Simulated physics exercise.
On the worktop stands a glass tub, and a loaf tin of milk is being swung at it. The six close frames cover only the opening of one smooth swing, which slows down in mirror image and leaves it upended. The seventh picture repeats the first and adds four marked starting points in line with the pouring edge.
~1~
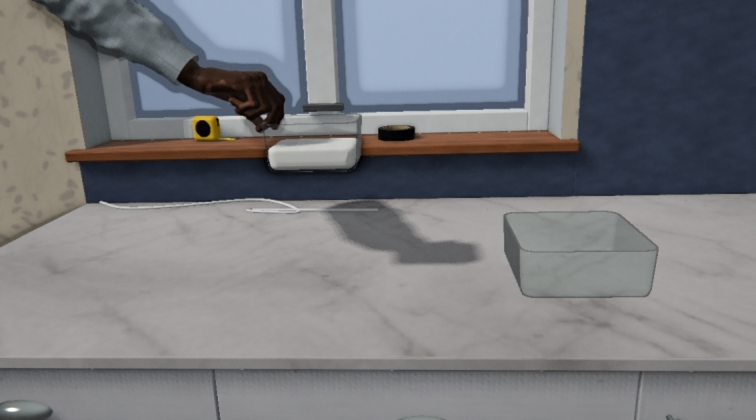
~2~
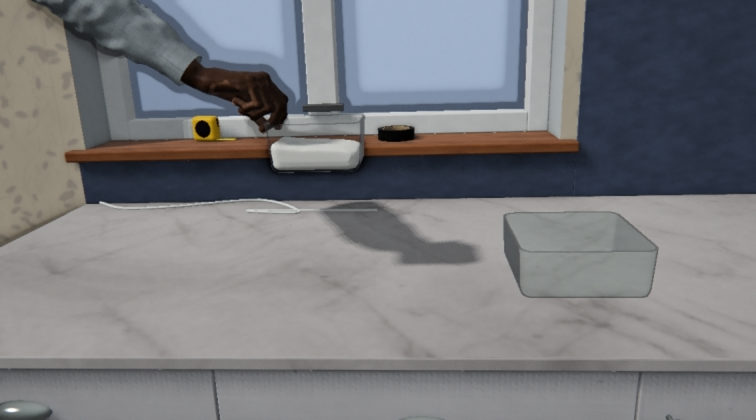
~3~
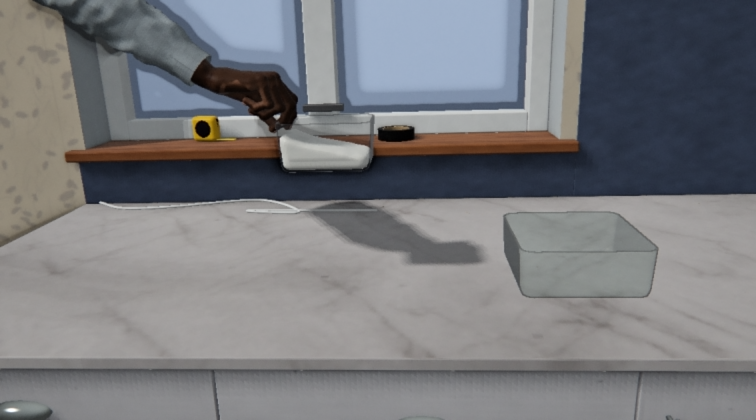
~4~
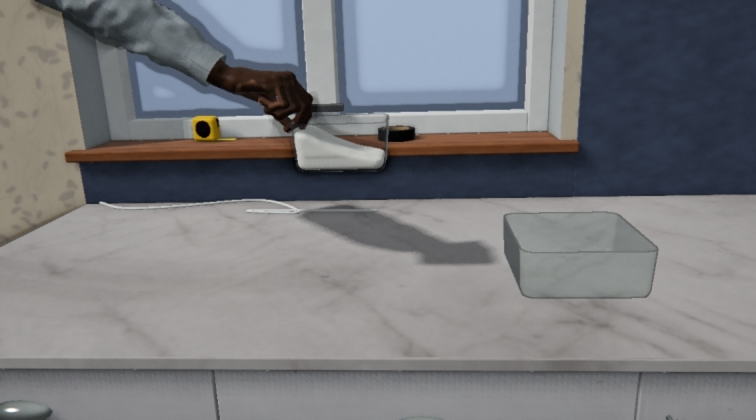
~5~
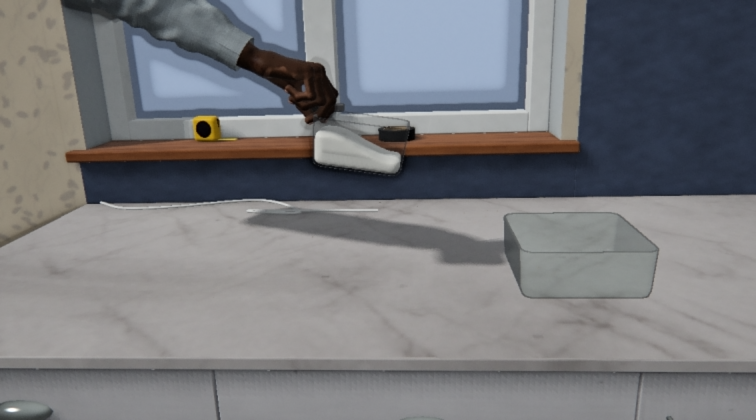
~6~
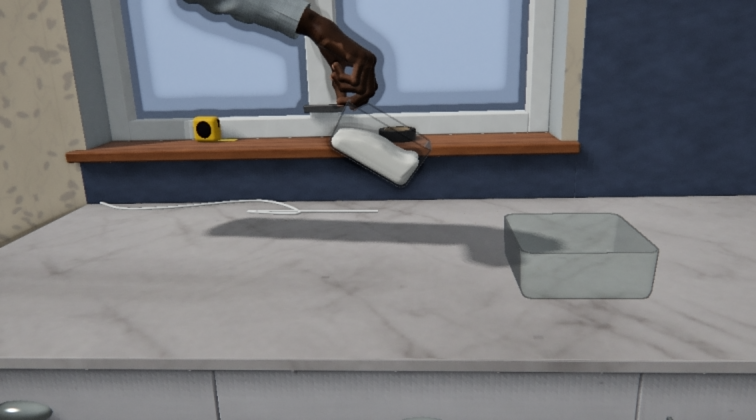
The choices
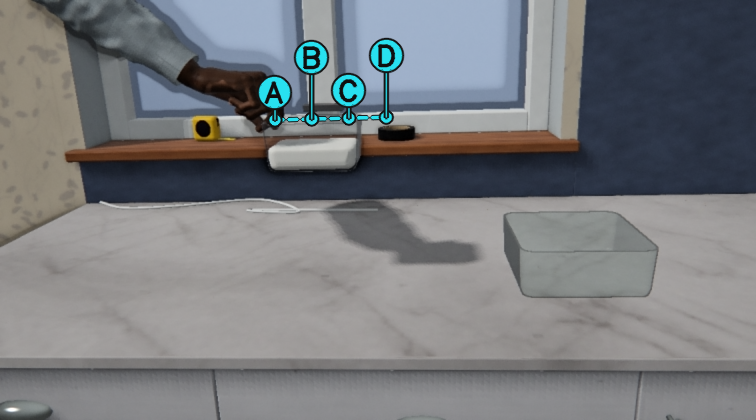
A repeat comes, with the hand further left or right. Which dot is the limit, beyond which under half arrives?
Choose D.
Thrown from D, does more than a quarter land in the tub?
Yes, it does.
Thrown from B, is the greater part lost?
Yes.
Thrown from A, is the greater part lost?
Yes, that goes wrong.
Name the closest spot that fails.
C.
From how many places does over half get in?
One of the four.
On the marked copy, A at (274, 120); B at (311, 119); C at (348, 118); D at (386, 117).
With A, about 0 % lands in the tub, 100 % falls short.
With B, about 0 % lands in the tub, 99 % falls short.
With C, about 19 % lands in the tub, 76 % falls short and 5 % goes beside or beyond.
With D, about 66 % lands in the tub, 20 % falls short and 15 % goes beside or beyond.
